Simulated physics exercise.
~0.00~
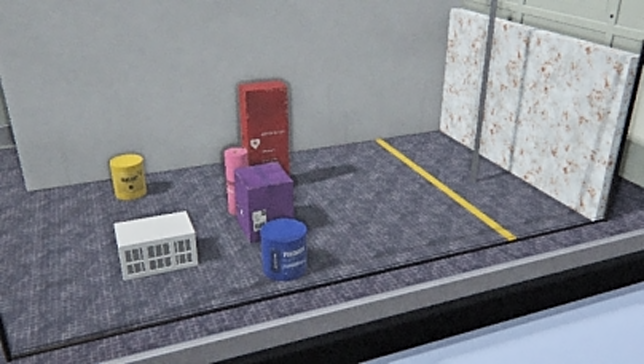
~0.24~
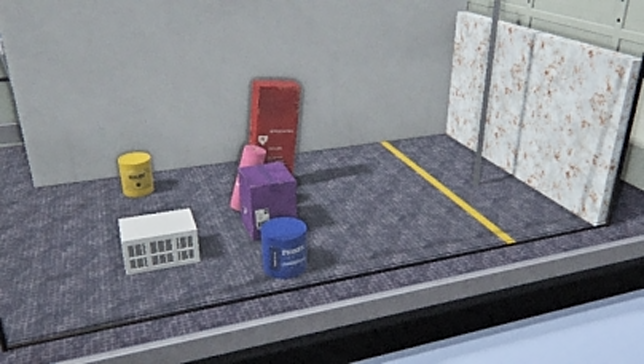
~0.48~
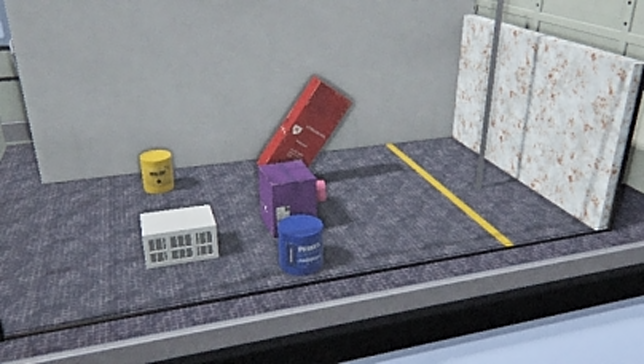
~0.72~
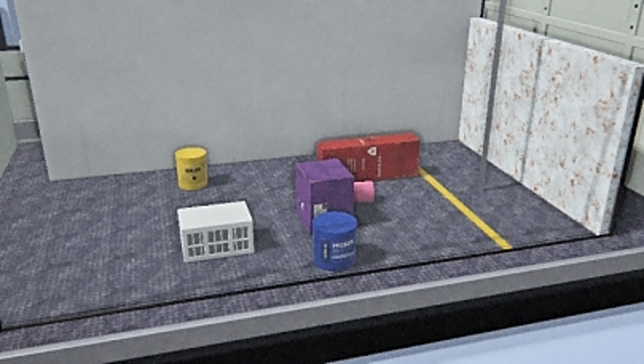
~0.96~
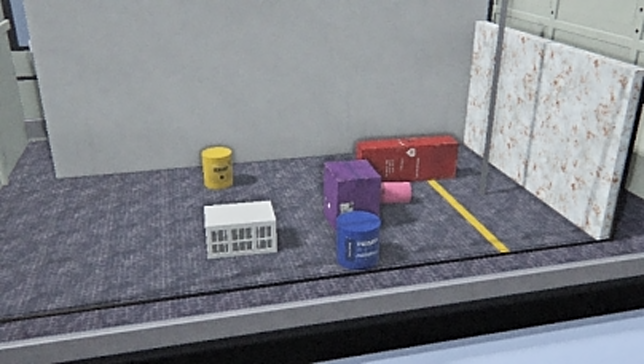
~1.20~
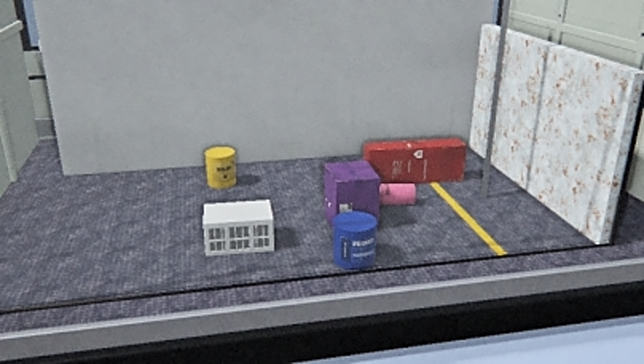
To begin with, a tall red box, a pink roll, a purple carton, a blue bucket, a yellow bucket and a white crate stand on a dark carpeted floor, left of a yellow line. The pink roll starts to lean, then falls onto its side to the right of the carton. The red box tips to the right as well and drops flat near the back wall. Meanwhile the carton, both buckets and the crate slide right, staying upright. Everything settles, with the middle of the red box still short of the yellow line.
